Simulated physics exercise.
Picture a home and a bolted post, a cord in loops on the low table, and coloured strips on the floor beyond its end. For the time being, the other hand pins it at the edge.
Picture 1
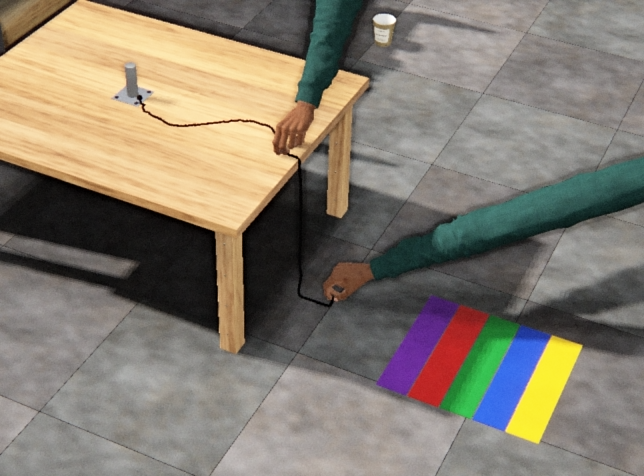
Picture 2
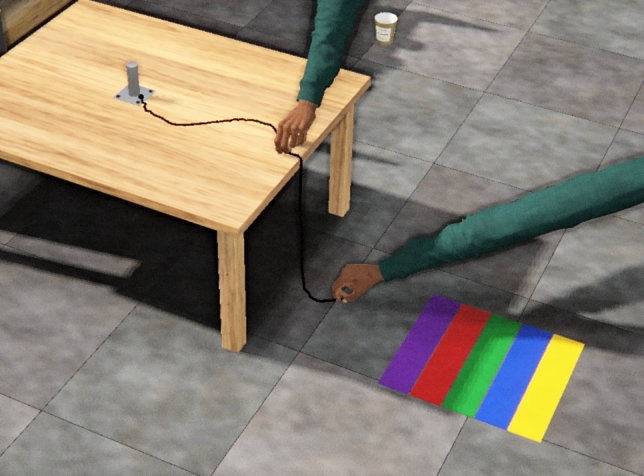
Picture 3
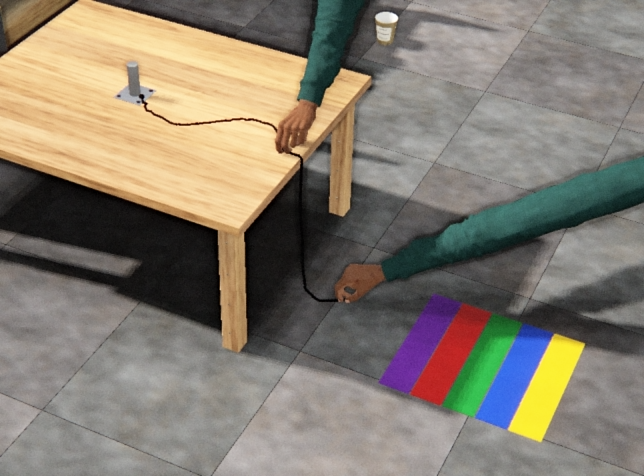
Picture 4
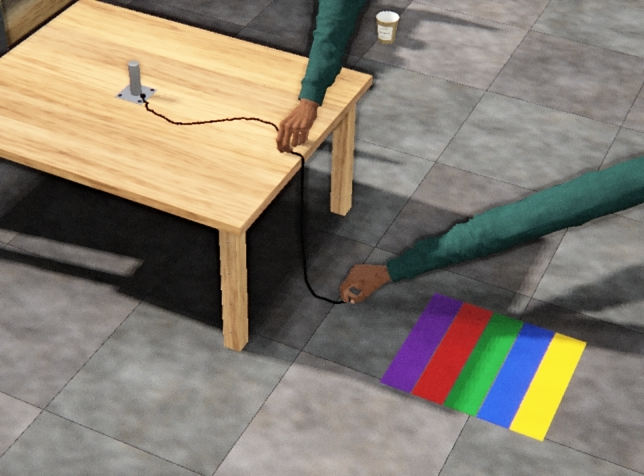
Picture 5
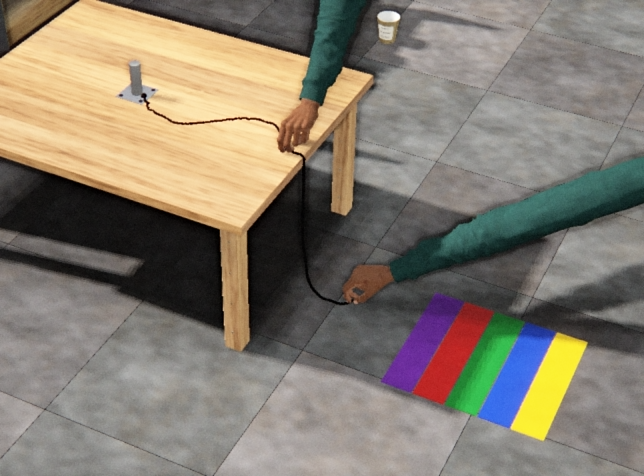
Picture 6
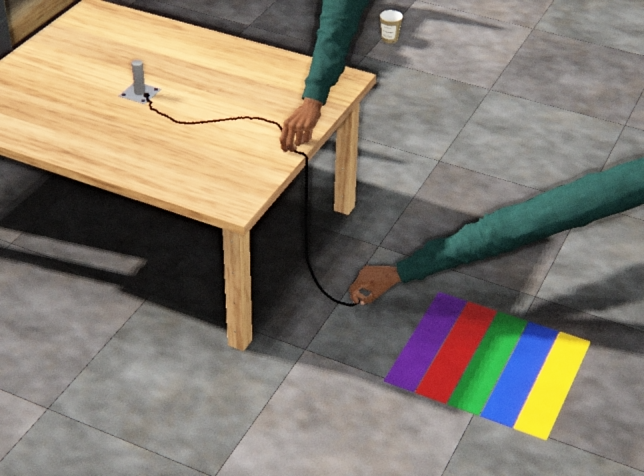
The clip shows one hand pinning a dark cord at the edge of a low wooden table while another hand, near the floor, draws the cord's end slightly right, toward coloured strips on the grey tiles.
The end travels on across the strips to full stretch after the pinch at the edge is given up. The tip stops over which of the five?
Over the green strip.
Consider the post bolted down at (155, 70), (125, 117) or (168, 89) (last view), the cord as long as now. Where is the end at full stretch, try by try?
First (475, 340), then (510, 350), and last (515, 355).
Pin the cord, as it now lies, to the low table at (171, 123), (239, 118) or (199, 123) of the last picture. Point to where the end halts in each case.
Try by try, around (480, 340), (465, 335) and (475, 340).
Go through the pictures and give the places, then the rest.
In the first picture, end (333, 298); purple (401, 373); red (432, 384); green (465, 395); blue (497, 407); yellow (531, 419).
In the second picture, end (342, 299); cord through (150, 112) (208, 123) (273, 127) (301, 168) (301, 223) (303, 278).
In the third picture, end (344, 299).
In the fourth picture, end (350, 300); cord through (152, 111) (209, 122) (275, 126) (303, 167) (301, 222) (306, 278).
In the fifth picture, end (353, 300).
In the sixth picture, end (359, 301); cord through (156, 110) (213, 121) (279, 125) (306, 166) (306, 221) (314, 278).
Early on, end near (436, 327); over purple.
Midway, end near (474, 340); over red.
At the end of the slack, end near (496, 348); over green. Over green.
